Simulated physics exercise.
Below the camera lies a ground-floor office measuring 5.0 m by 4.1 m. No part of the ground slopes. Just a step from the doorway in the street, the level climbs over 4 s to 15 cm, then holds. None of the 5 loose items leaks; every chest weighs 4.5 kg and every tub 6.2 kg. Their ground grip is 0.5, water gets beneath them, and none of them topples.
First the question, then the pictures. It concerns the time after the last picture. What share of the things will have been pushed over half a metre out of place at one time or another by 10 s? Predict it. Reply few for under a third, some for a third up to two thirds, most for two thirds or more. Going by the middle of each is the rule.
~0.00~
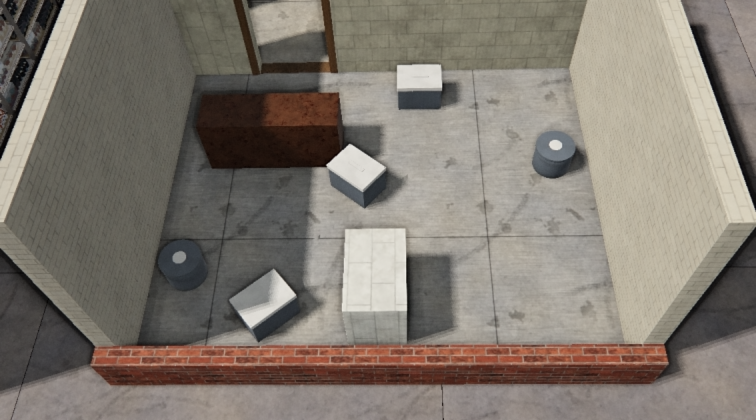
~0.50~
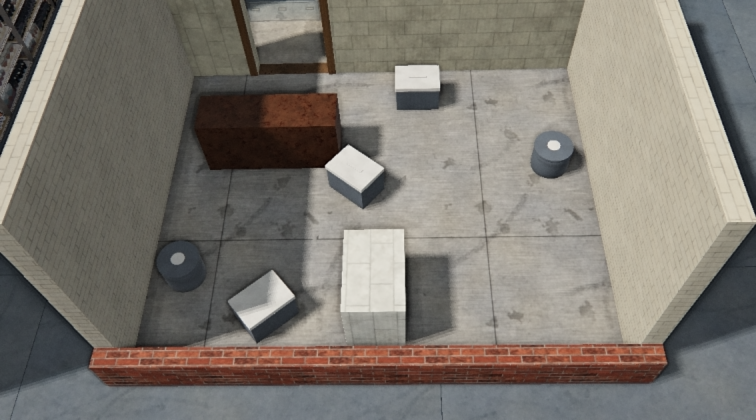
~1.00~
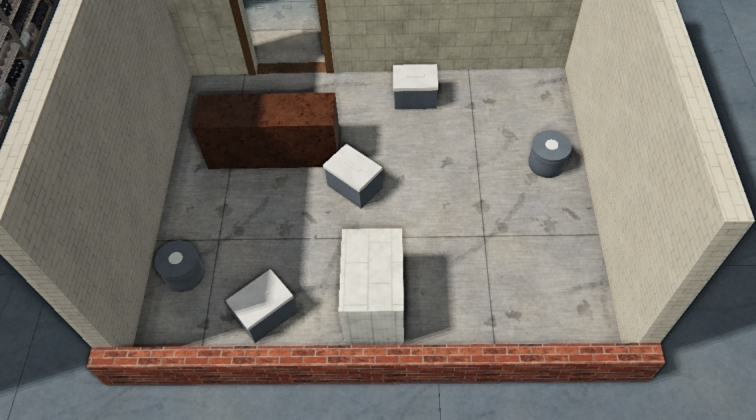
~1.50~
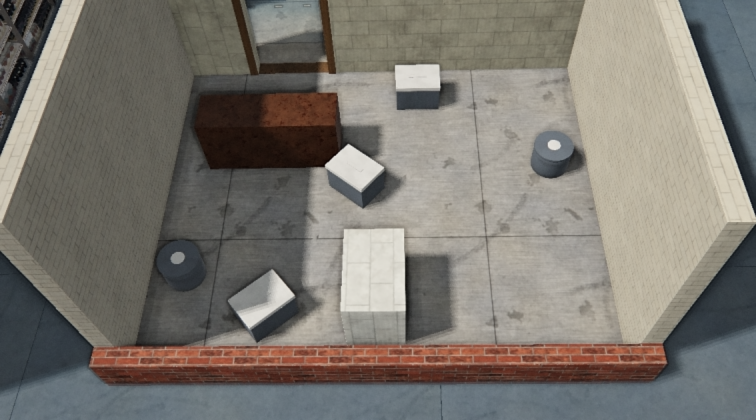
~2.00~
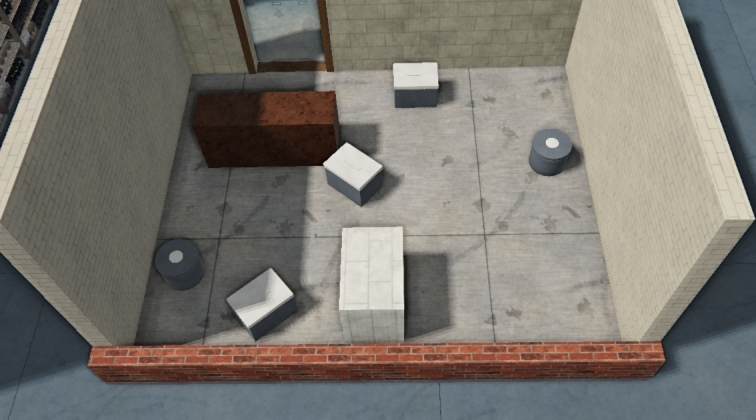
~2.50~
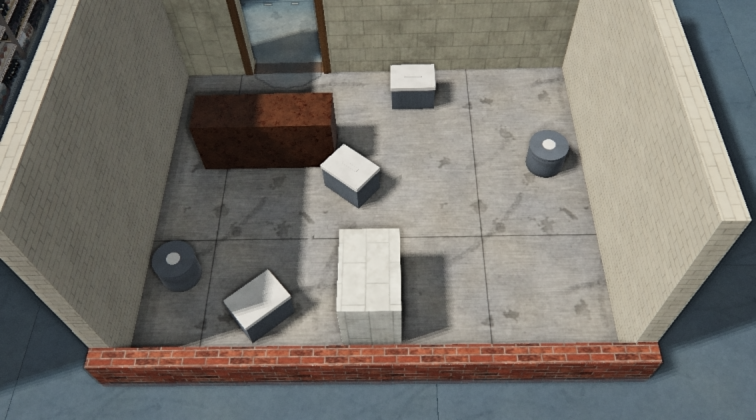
Few.
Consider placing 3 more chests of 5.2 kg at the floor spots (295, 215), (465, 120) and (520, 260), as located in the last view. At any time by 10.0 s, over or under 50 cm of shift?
Order as asked - falls below the limit, exceeds the limit, falls below the limit.
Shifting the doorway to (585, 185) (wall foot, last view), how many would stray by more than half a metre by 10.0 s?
Then it comes to 2 of them.
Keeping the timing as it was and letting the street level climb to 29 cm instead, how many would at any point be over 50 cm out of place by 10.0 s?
The count would be 4.
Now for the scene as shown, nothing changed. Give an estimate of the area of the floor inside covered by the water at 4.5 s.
Around 2.5 m2 of it.
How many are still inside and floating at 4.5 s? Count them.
Count: 0.
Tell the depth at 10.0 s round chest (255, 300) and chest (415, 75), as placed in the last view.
Some 1 cm at the first, some 5 cm at the second.
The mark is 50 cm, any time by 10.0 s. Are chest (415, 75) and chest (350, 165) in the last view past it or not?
Well, the first goes farther, the second shorter.
After 3.5 s 0 of 5 are over 50 cm from their spots; 0 afloat.
After 4.5 s 0 of 5 are over 50 cm from their spots; 0 afloat.
After 7.0 s 0 of 5 are over 50 cm from their spots; 0 afloat.
After 10.0 s 1 of 5 are over 50 cm from their spots, and 1 have been at some point; 1 afloat.
